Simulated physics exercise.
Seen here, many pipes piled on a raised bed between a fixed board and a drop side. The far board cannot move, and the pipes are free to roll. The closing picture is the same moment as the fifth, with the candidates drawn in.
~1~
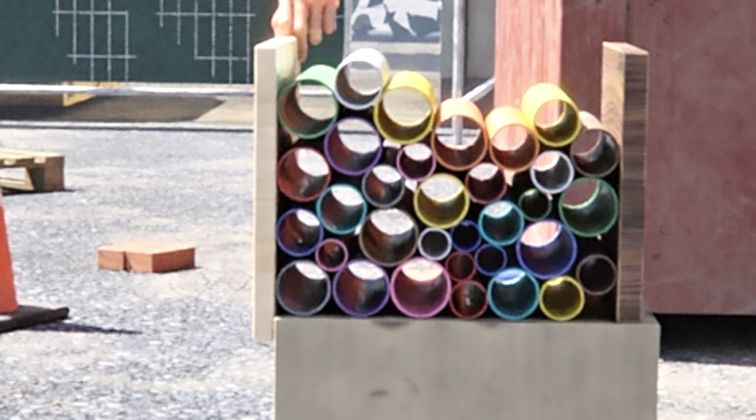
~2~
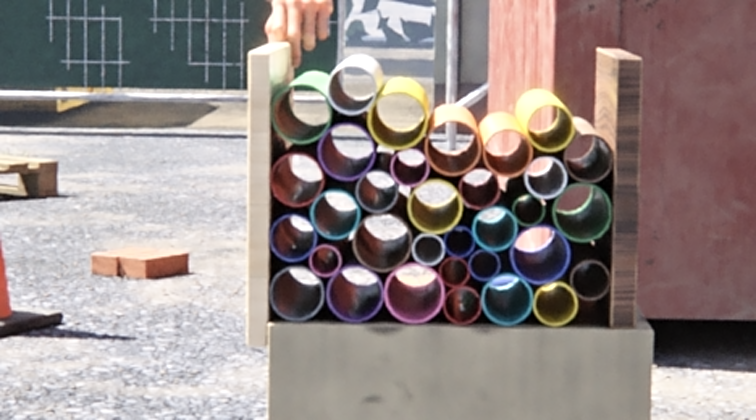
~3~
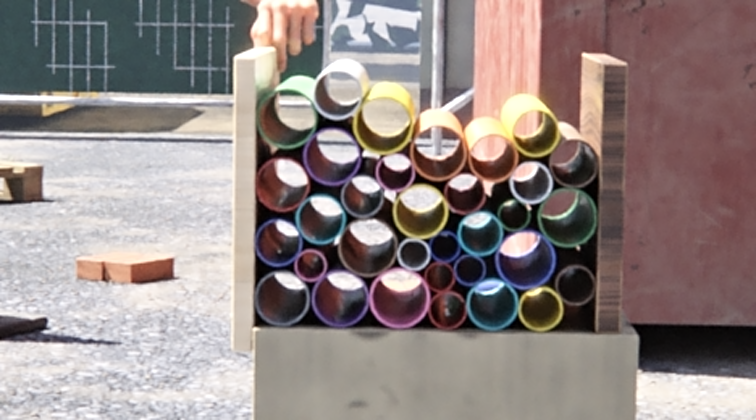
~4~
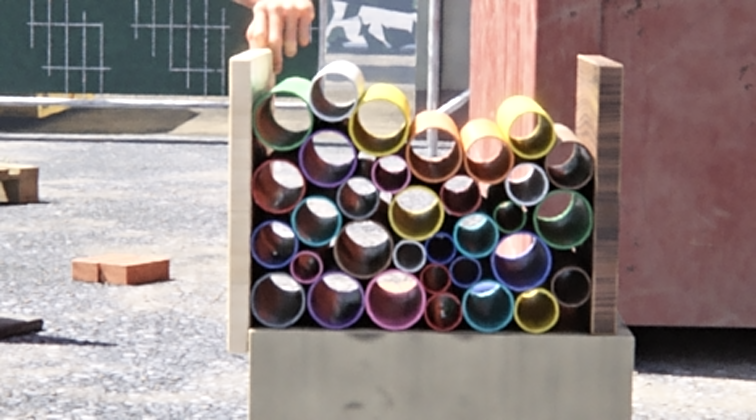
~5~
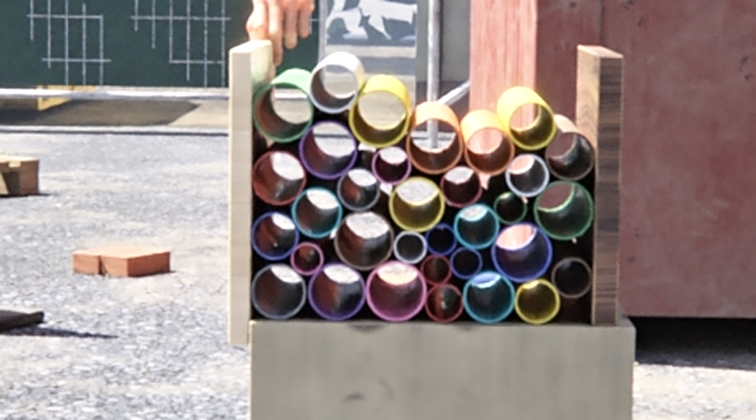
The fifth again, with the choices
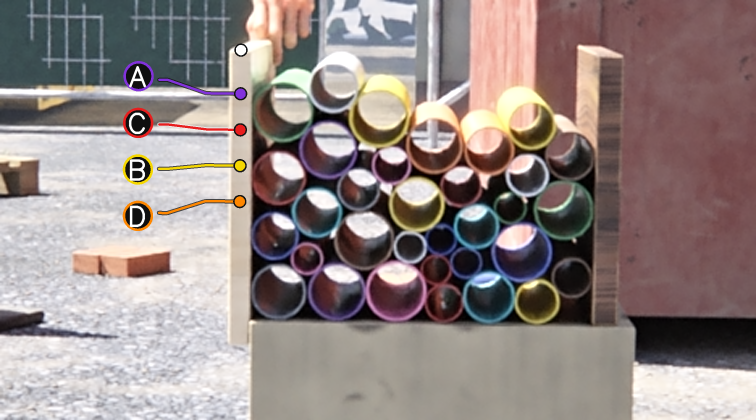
On a sunlit gravel lot, colourful pipes sit stacked between two upright side boards on a pale base while a hand shows behind at the upper left; the view shifts slightly, but the pipes stay in place.
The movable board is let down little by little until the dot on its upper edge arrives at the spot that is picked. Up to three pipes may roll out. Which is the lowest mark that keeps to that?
Lower it to D and no more.
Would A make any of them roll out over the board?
No, at A.
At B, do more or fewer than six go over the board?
Fewer than six.
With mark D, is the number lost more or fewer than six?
Fewer than six.
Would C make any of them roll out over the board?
At C: No.
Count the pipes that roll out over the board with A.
It comes to none.
On the marked copy, A at (240, 93); B at (240, 166); C at (240, 130); D at (240, 202); the white dot at (241, 50).
With D. Early on, top of the board (252, 120).
Further on, top of the board (251, 198).
At the end, top of the board (251, 201), two out over the board.
As for the rest, A none out over the board; B two out over the board; C none out over the board.
